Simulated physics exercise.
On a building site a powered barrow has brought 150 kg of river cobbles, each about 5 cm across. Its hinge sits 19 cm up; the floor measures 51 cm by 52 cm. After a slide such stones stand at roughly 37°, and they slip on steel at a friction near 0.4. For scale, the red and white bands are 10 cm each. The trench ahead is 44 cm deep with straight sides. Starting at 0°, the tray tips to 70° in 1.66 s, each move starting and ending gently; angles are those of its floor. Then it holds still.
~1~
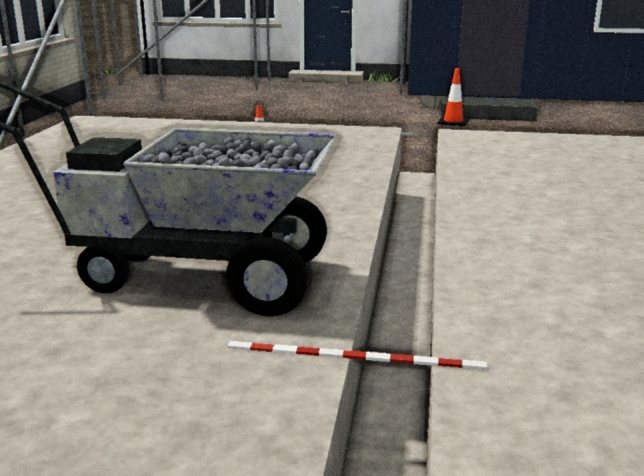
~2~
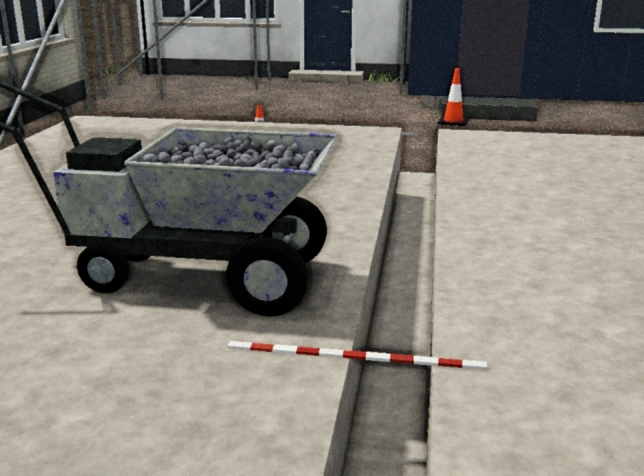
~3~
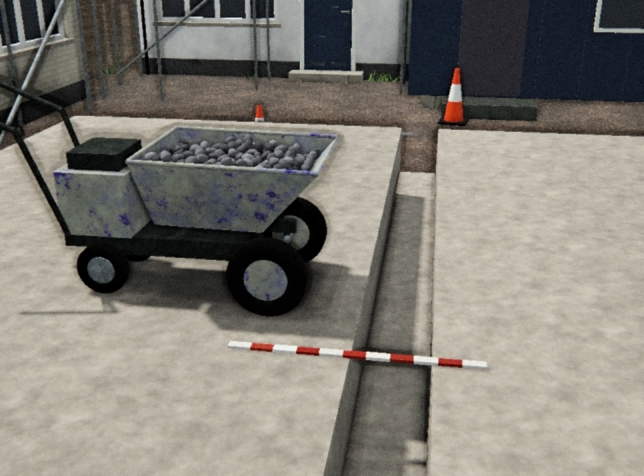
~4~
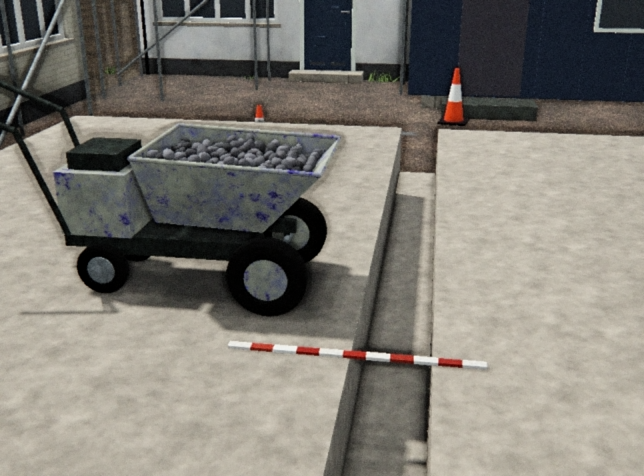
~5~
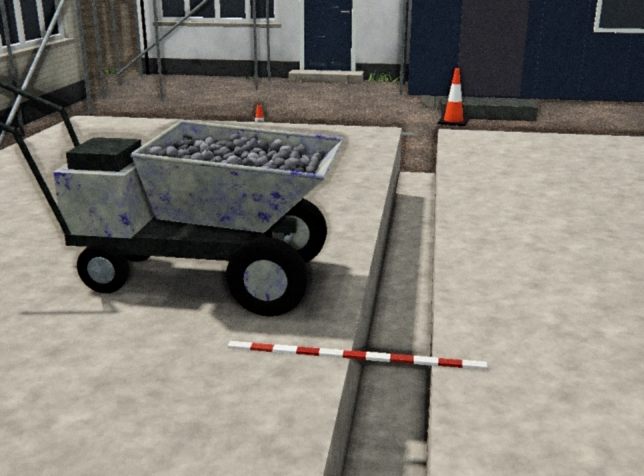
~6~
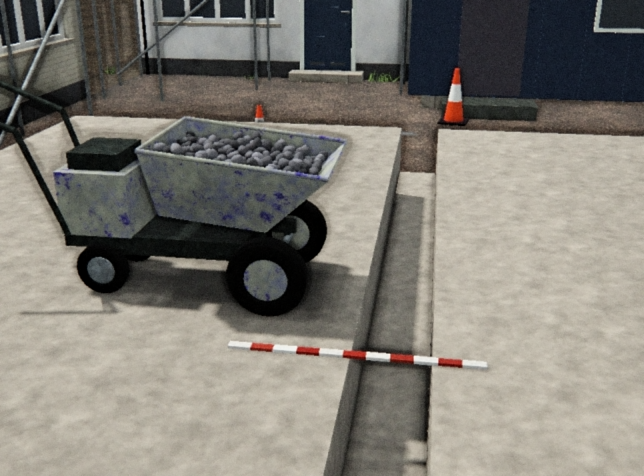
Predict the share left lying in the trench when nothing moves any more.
Roughly 71 per cent ends in the trench.
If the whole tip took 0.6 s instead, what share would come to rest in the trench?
In that case some 50 per cent.
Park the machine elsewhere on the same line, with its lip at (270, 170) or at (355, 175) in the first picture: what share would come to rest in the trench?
About 100 and 30 per cent.
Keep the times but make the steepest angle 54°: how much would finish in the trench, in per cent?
Then about 40 per cent.
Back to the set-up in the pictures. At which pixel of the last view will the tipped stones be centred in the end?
Near (415, 351).
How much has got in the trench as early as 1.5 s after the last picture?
About 30 per cent by then.
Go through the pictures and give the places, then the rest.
The tray is at 0°, its lip at (316, 173); the top of the load is at (246, 150), in the first picture.
Lip at (316, 173), floor tilted 0°, highest stones at (246, 150), in the second picture.
Lip at (318, 174), floor tilted 1°, highest stones at (239, 149), in the third picture.
Lip at (321, 176), floor tilted 2°, highest stones at (233, 147), in the fourth picture.
Lip at (324, 177), floor tilted 4°, highest stones at (232, 144), in the fifth picture.
The tray is at 6°, its lip at (328, 180); the top of the load is at (227, 143), in the sixth picture.
Then, 0.9 s after the last picture the floor is at 59°, 99 % in the tray, 1 % in the trench; the foremost stones are at (405, 238).
Then, 1.5 s after the last picture the floor is at 70°, 49 % in the tray, 31 % in the trench, 20 % past the trench; the foremost stones are at (523, 302).
Then, 1.8 s after the last picture the floor is at 70°, 21 % in the tray, 49 % in the trench, 30 % past the trench; the foremost stones are at (586, 304).
Then, 3.8 s after the last picture the floor is at 70°, 0 % in the tray, 71 % in the trench, 29 % past the trench; the foremost stones are at (616, 315).
